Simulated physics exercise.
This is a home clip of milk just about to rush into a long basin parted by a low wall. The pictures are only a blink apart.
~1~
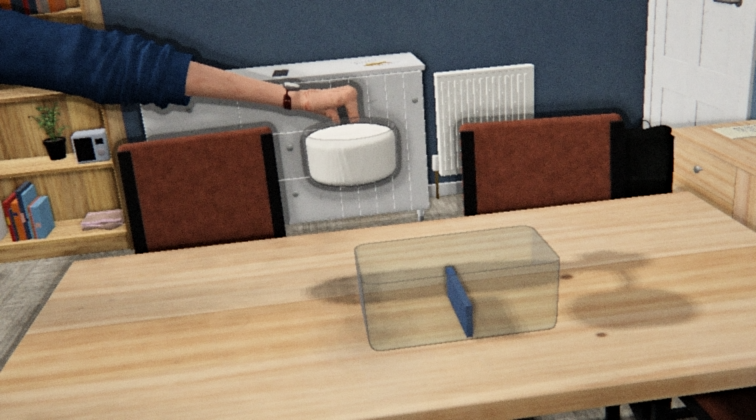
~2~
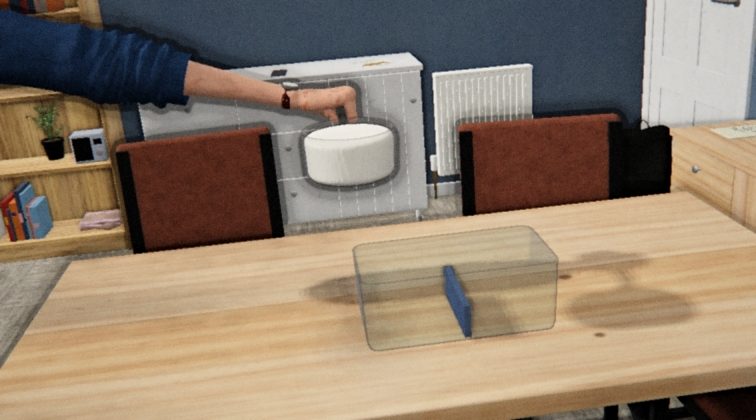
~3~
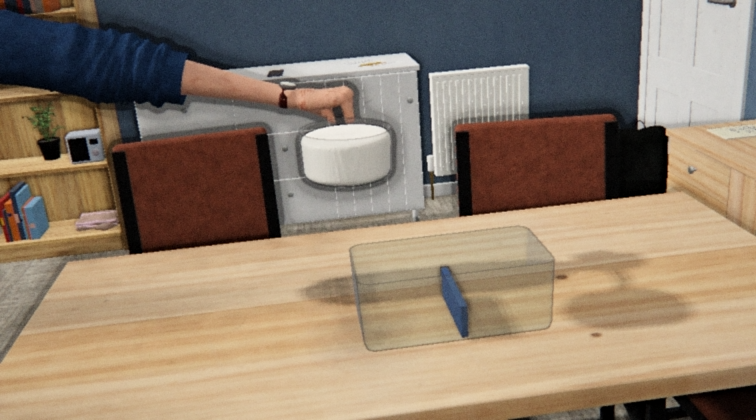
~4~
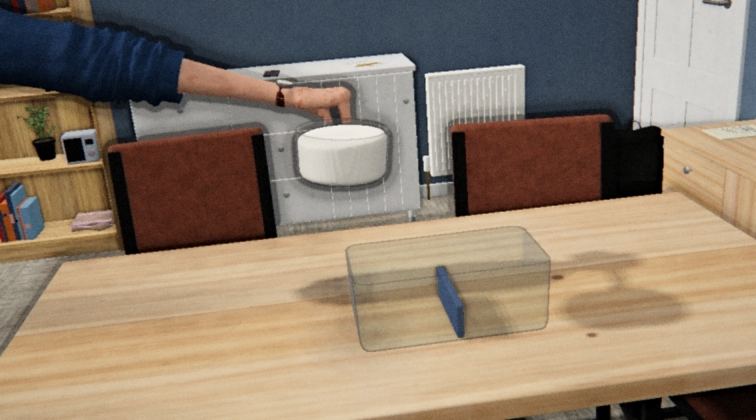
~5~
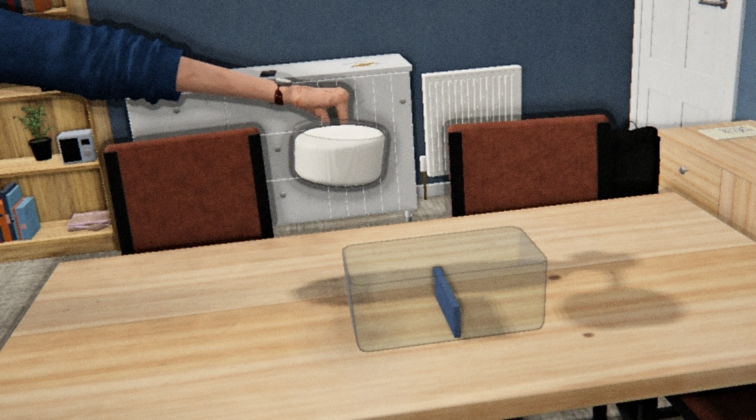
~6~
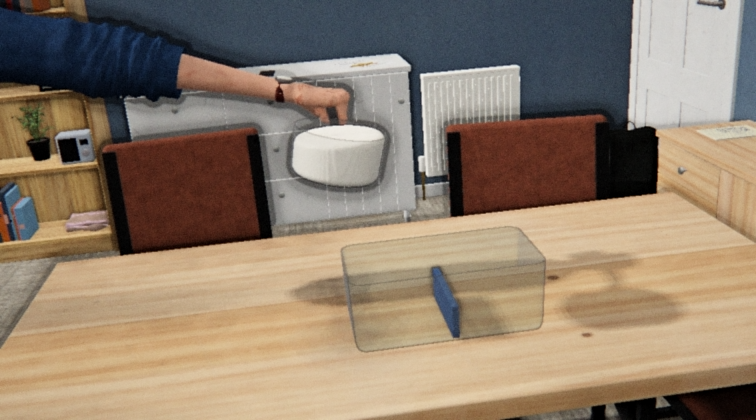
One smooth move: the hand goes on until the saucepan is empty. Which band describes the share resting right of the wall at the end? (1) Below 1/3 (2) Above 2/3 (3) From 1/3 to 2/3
3, from 1/3 to 2/3.
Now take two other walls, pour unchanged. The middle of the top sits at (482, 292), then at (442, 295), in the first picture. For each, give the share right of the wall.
Try 1: Some 5 %; try 2: 65 %.
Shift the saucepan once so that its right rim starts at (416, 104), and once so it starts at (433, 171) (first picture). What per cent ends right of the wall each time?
The first start gives some 70 %, the second some 70 %.
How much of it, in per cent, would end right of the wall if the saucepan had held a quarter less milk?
It would be somewhere near 20 %.
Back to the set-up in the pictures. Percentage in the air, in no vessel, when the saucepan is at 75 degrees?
Some 40 per cent, I'd say.
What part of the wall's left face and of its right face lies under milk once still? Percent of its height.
Left: 40 %. Right: 30 %.
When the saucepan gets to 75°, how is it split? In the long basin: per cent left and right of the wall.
About 5 per cent on the left and 5 on the right.
A moment on, the saucepan is tipped on its side and 47 per cent is still to pour, 6 is left of the wall and 6 right of it.
Next, the saucepan is tipped right over and 5 per cent is still to pour, 43 is left of the wall and 41 right of it.
Then the saucepan is tipped right over and 0 per cent is still to pour, 56 is left of the wall and 42 right of it.
Later the saucepan is tipped right over and 0 per cent is still to pour, 56 is left of the wall and 42 right of it.
In the end 56 per cent lies left of the wall, 42 right of it and 2 outside.
